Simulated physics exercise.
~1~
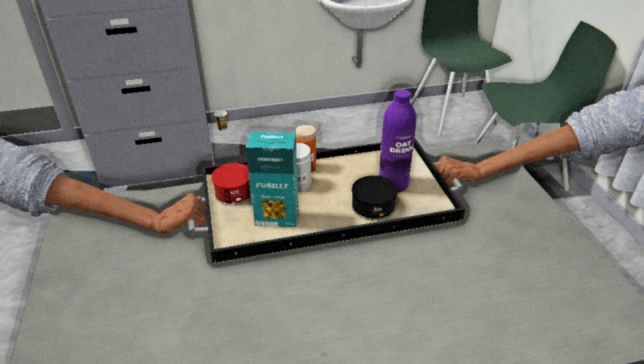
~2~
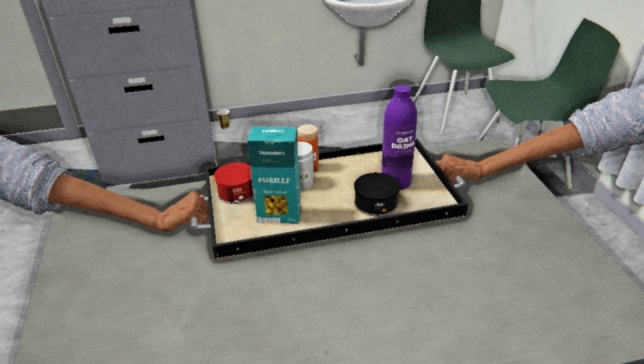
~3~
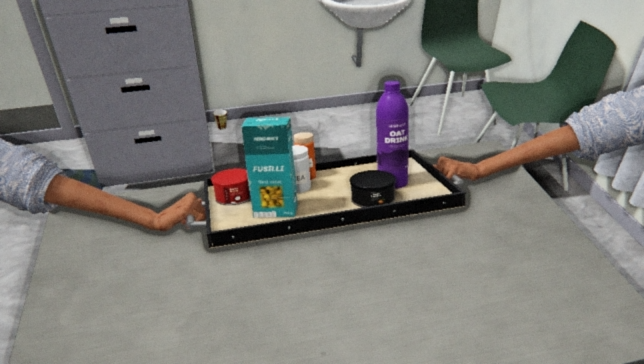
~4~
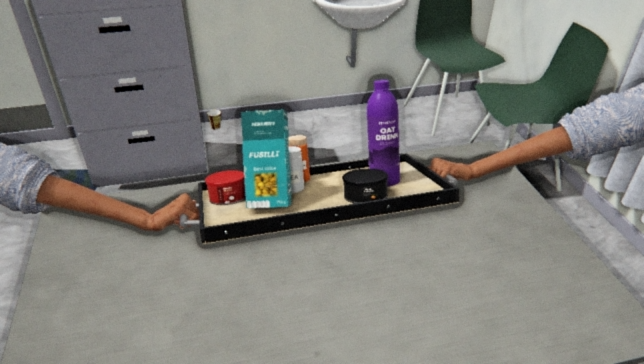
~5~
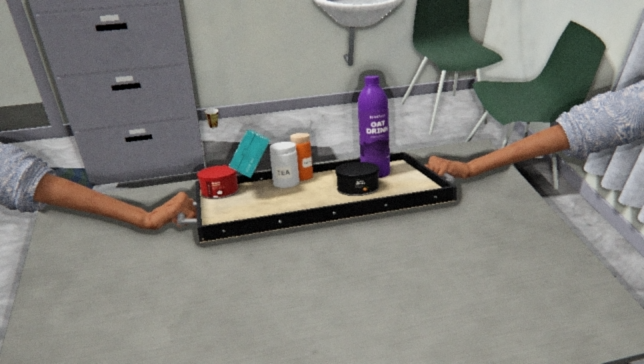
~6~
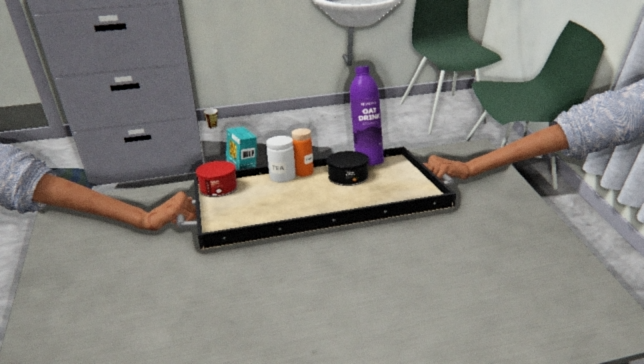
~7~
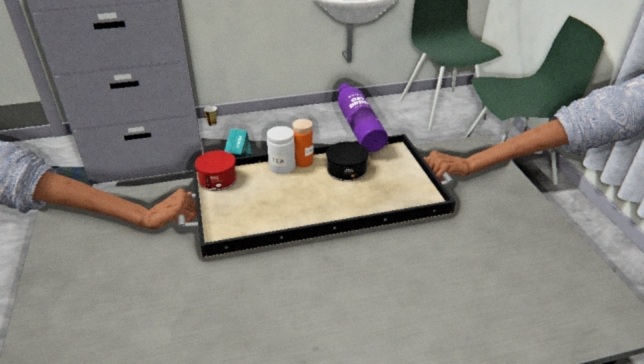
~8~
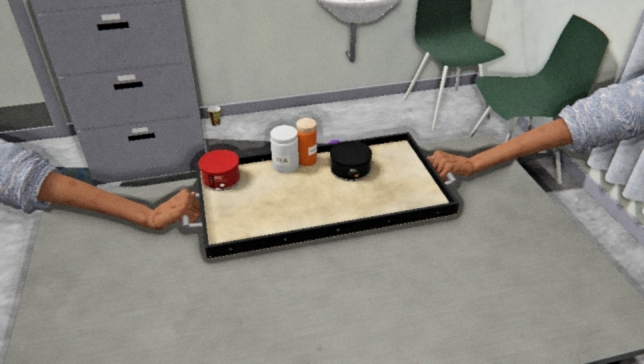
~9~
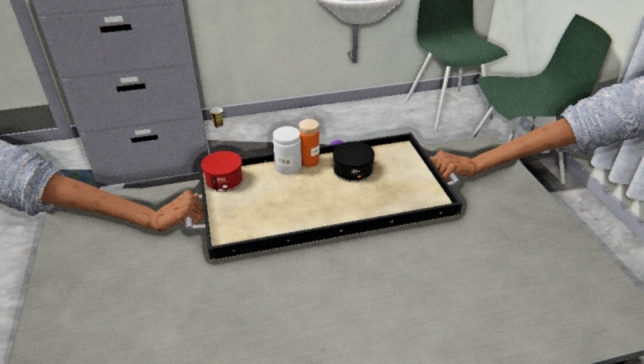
A black-rimmed tray, held by a hand at each end above a grey table, is seen from slightly above in a room with grey drawers and green chairs. It carries a red tub at left, a turquoise packet in front of white and orange containers, a black tub and a tall purple bottle at right. The hands tip the tray away, and the packet topples over the far edge. The purple bottle then falls after it as the tray levels. The red tub, white jar, orange container and black tub remain aboard, near the far side.
